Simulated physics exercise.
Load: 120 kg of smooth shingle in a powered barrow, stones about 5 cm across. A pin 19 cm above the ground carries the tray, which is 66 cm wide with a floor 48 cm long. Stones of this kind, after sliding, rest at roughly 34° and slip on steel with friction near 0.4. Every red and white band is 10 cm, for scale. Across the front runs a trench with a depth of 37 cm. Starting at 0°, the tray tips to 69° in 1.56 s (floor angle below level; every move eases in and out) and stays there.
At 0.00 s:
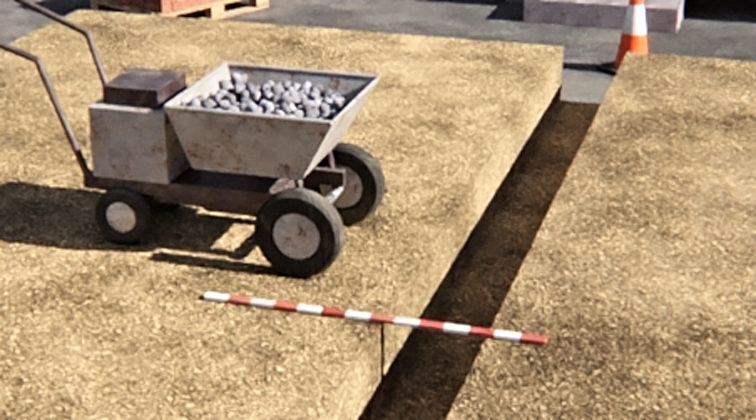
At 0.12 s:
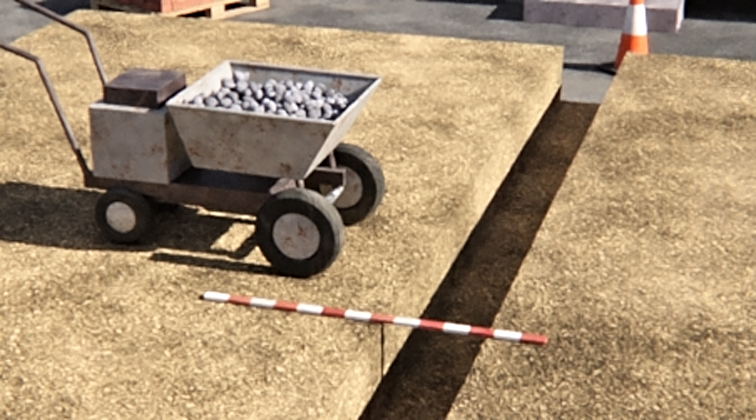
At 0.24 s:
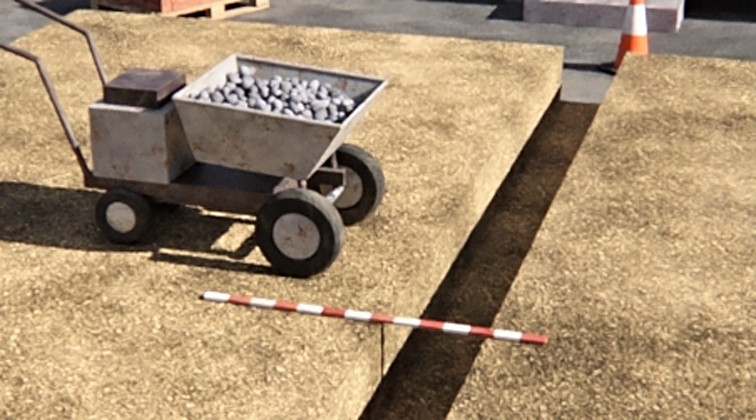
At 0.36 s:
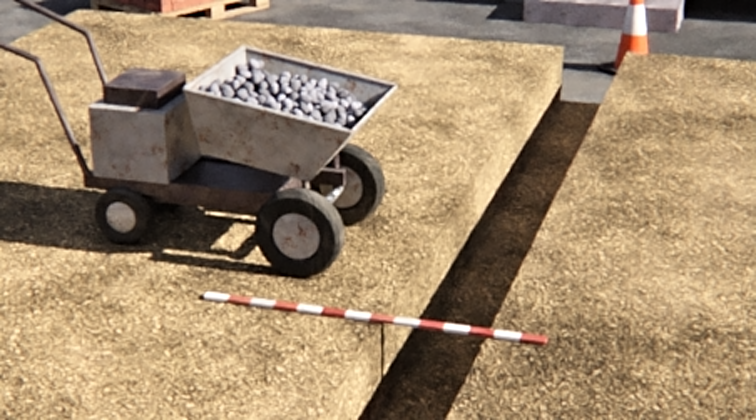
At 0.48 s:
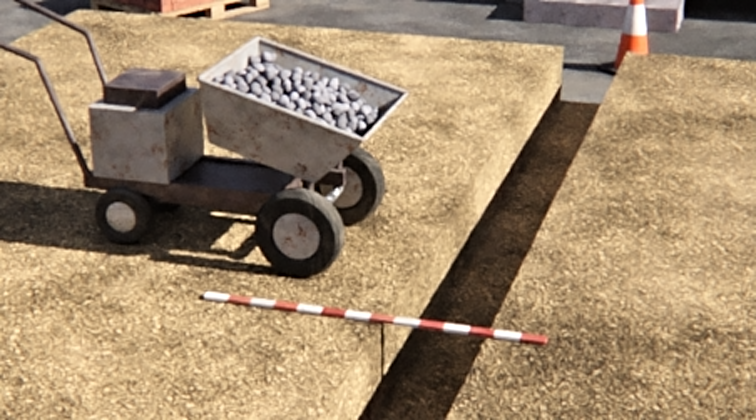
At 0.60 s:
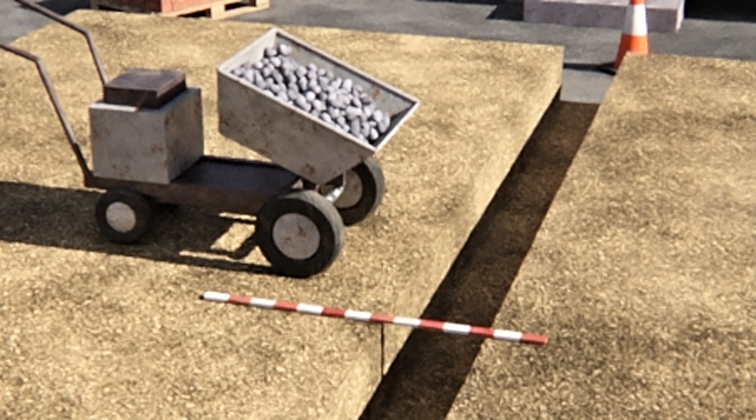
On sandy ground beside a narrow trench, a small wheeled cart's grey tray of stones rising and tilting down toward the right.
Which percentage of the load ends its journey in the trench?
Roughly 99 per cent.
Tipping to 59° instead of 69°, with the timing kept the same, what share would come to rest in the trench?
Trench share: Approx. 60%.
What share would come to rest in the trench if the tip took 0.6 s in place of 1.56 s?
I'd put it at some 75 in a hundred.
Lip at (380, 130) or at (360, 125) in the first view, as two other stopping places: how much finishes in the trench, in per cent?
I'd expect close to 55 per cent at the first and 80 per cent at the second.
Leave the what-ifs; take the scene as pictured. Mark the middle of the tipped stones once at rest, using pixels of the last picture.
Around (474, 327).
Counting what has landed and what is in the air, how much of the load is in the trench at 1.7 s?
45 per cent or so by then.
After 1.2 s the floor is at 58°; 100 % in the tray; the foremost stones are at (437, 196).
After 1.7 s the floor is at 69°; 55 % in the tray, 44 % in the trench, 1 % past the trench; the foremost stones are at (539, 262).
After 2.0 s the floor is at 69°; 33 % in the tray, 66 % in the trench, 1 % past the trench; the foremost stones are at (589, 274).
After 4.0 s the floor is at 69°; 0 % in the tray, 99 % in the trench, 1 % past the trench; the foremost stones are at (600, 275).
